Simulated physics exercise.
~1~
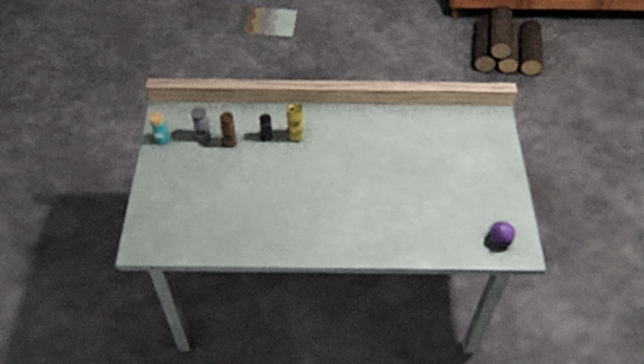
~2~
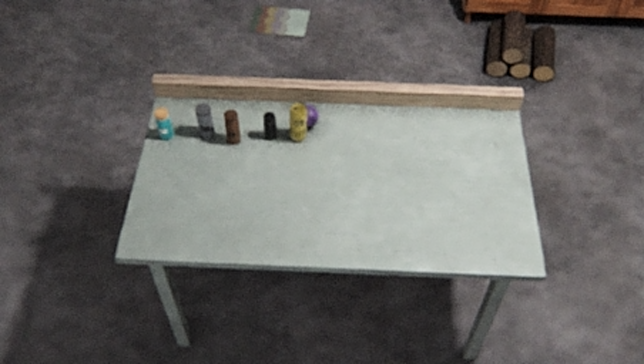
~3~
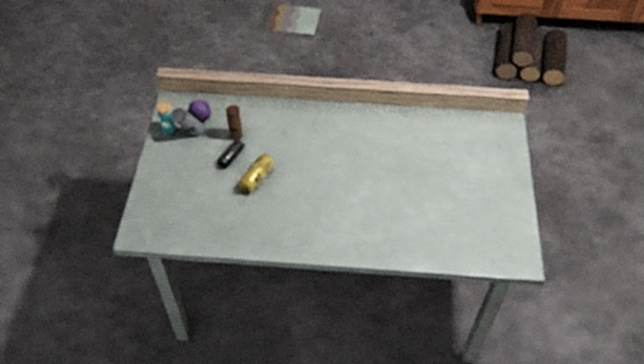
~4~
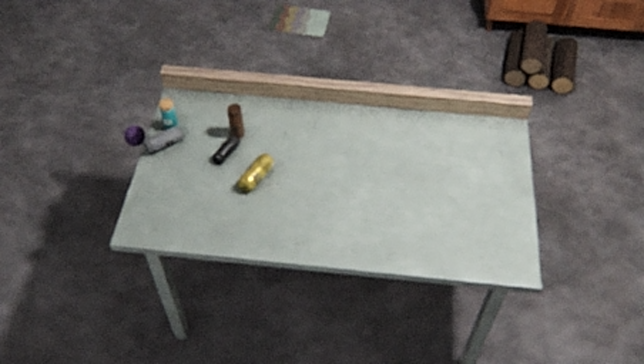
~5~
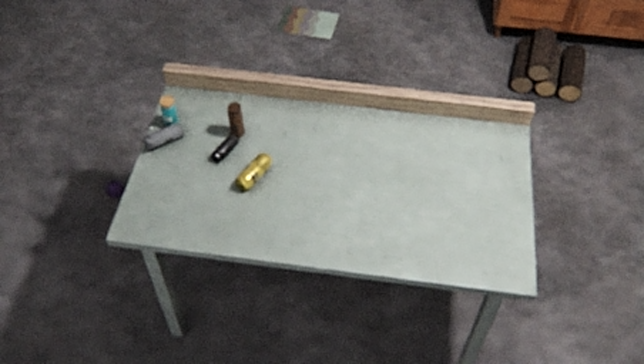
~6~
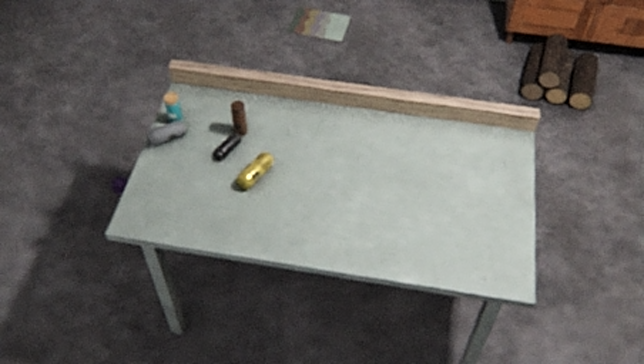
On a pale table with a wooden batten along its far edge, five small shakers and cans stand in a row at the upper left, while a purple ball sits near the lower right corner. The ball shoots up and left to the batten, arriving beside the yellow can. It carries on left along the row, and the yellow can and black shaker topple as the grey shaker tips. The ball then leaves over the left edge and drops beside the table. Yellow, black and grey lie on their sides, while turquoise and brown remain standing.
